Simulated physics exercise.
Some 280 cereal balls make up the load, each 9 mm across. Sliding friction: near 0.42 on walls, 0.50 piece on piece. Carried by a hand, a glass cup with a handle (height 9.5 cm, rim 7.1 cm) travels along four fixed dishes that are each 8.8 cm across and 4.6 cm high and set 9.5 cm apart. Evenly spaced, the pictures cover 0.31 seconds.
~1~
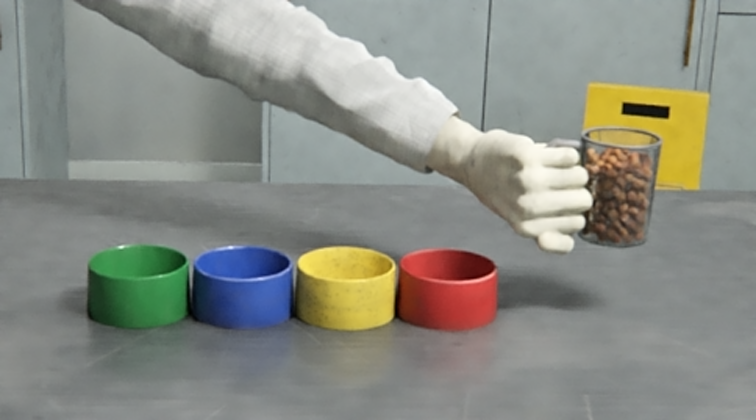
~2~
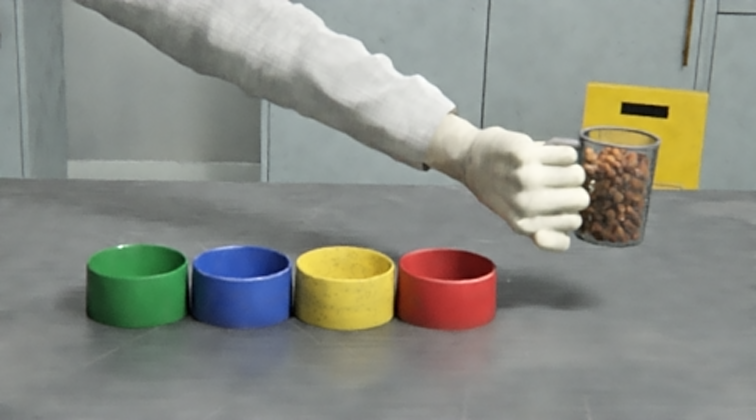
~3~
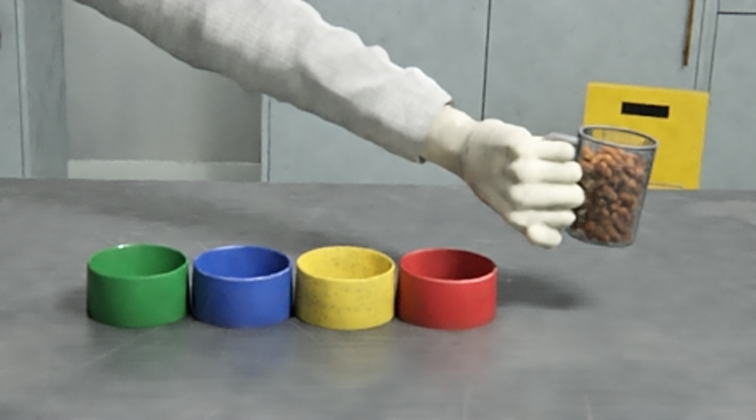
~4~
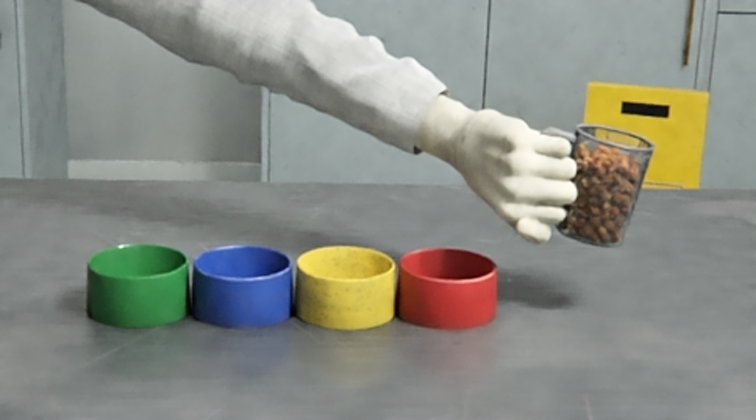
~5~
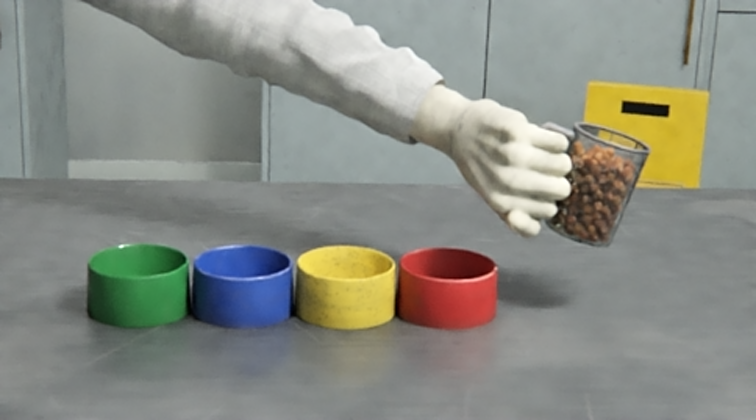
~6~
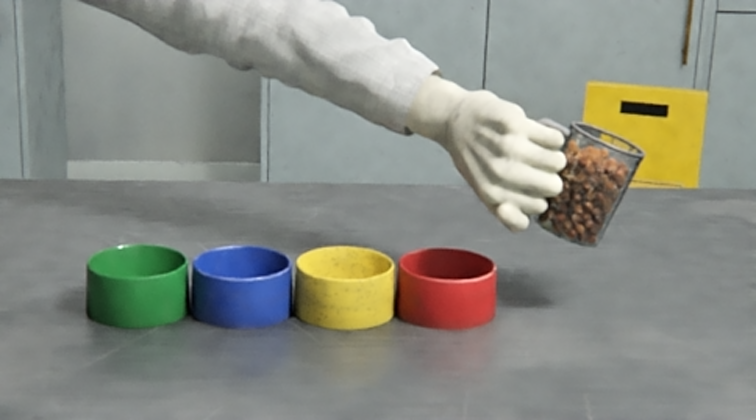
A gloved hand holding a clear cup of brown pieces, gradually tilting it rightward while drifting slightly left beside four coloured dishes.
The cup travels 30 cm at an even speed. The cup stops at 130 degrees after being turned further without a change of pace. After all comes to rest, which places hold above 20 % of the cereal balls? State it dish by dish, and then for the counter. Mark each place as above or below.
Marks: Red dish above, blue dish below, green dish below, yellow dish below, counter above.
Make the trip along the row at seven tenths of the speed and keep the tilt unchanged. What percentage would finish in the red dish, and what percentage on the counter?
Red 0; counter 100.
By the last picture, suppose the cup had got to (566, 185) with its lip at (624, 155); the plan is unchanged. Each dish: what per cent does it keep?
Dish by dish: Red 30 per cent, blue 0 per cent, green 0 per cent, yellow 60 per cent.
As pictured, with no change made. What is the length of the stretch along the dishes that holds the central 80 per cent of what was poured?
That stretch comes to around 11 cm.
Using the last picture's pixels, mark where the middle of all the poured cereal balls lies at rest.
(463, 294).
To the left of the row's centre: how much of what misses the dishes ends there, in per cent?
Roughly 0 per cent of them.
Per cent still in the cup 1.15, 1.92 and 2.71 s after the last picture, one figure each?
In order, near 80 %, 0 % and 0 %.
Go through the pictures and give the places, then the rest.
Cup at (617, 187), tilt 0 degrees, lip at (660, 138), moved 0.0 cm; middle of the pieces at (616, 199); red dish at (448, 266); yellow dish at (346, 264); blue dish at (243, 263); green dish at (139, 262), in the first frame.
Cup at (614, 187), tilt 1 degrees, lip at (658, 139), moved 0.2 cm; middle of the pieces at (613, 199), in the second frame.
Cup at (609, 187), tilt 5 degrees, lip at (656, 141), moved 0.7 cm; middle of the pieces at (607, 198), in the third frame.
Cup at (602, 186), tilt 10 degrees, lip at (652, 145), moved 1.4 cm; middle of the pieces at (599, 198), in the fourth frame.
Cup at (595, 186), tilt 15 degrees, lip at (648, 148), moved 2.0 cm; middle of the pieces at (591, 197), in the fifth frame.
Cup at (587, 186), tilt 20 degrees, lip at (642, 152), moved 2.7 cm; middle of the pieces at (582, 196); red dish at (447, 265); yellow dish at (345, 264); blue dish at (242, 263); green dish at (138, 262), in the sixth frame.
Then, 1.15 s after the last picture, tilt 111 degrees; cup holds 80 %.
Then, 1.92 s after the last picture, tilt 130 degrees; cup holds 0 %, red 70 %.
Then, 2.71 s after the last picture, tilt 130 degrees; cup holds 0 %, red 70 %.
In the end, red 70 %, blue 0 %, green 0 %, yellow 0 %, counter 30 %.
